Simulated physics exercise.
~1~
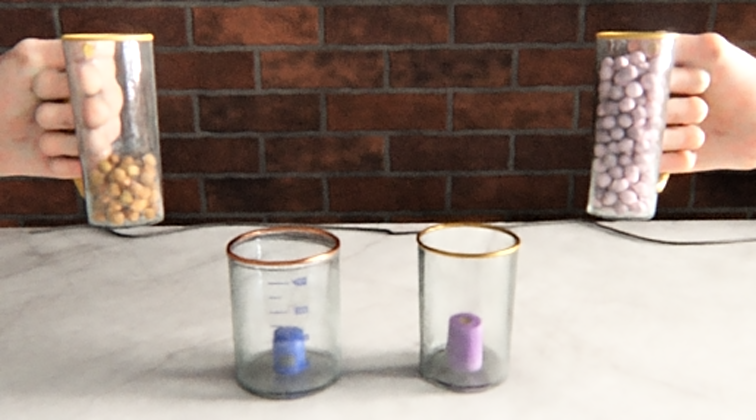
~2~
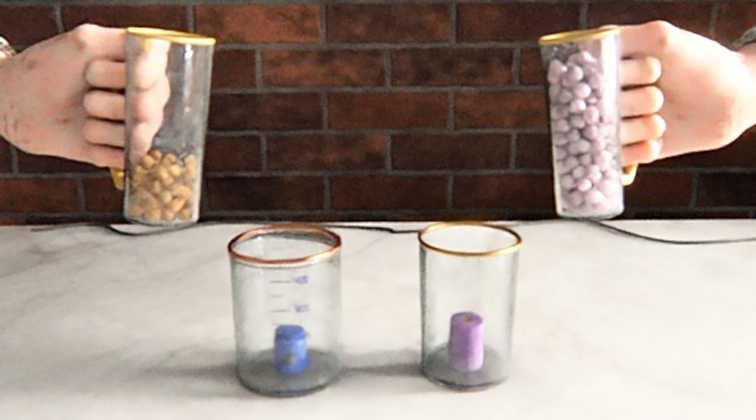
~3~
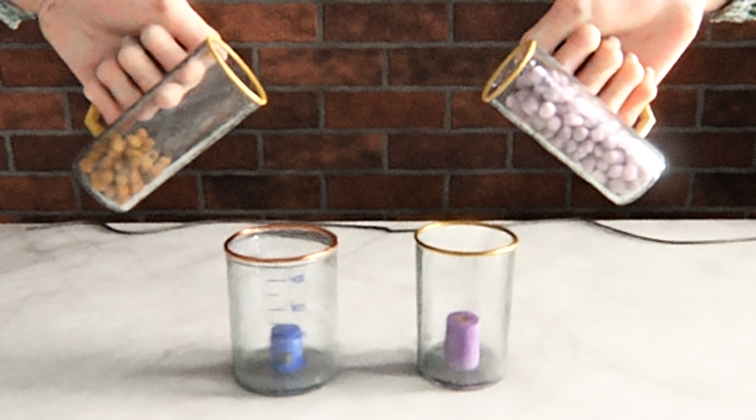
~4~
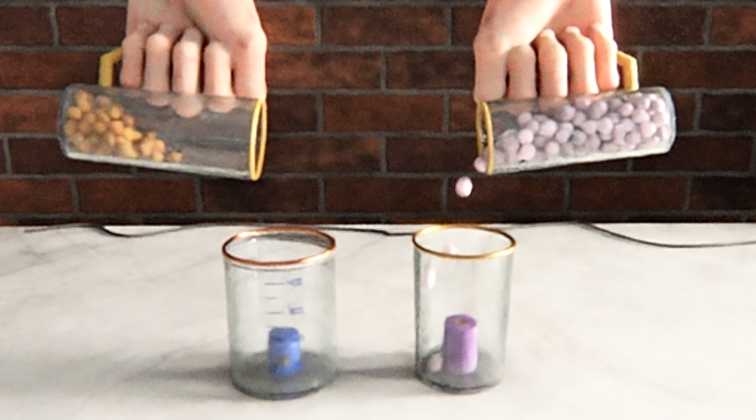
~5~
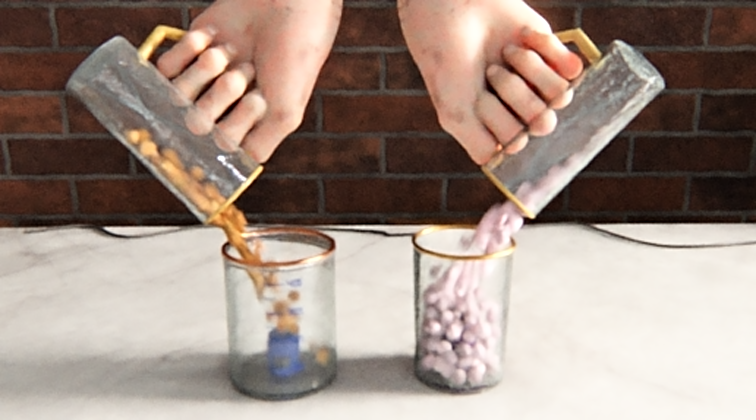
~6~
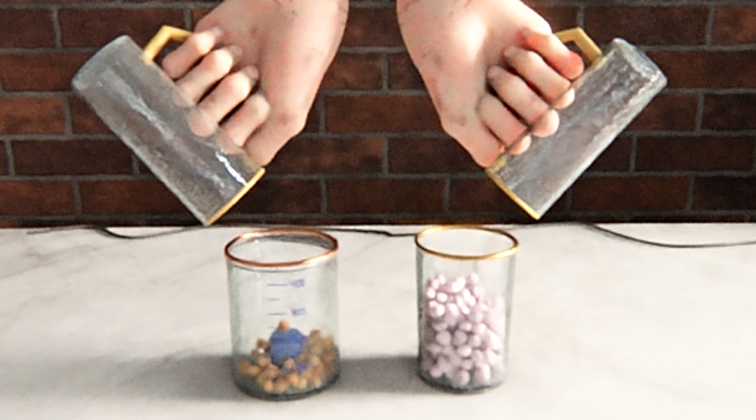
To begin with, two hands hold up clear gold-rimmed cups, the left partly filled with orange-brown pieces and the right nearly full of pale purple balls, above a beaker with a small blue object and a glass with a small purple one. The hands bring the cups inward and tip them onto their sides. A first purple ball drops on the right. Both cups then tilt further, and their contents stream into the containers below. Finally, the emptied cups hang tilted, the blue object still pokes above its shallow fill, and the purple object is buried.
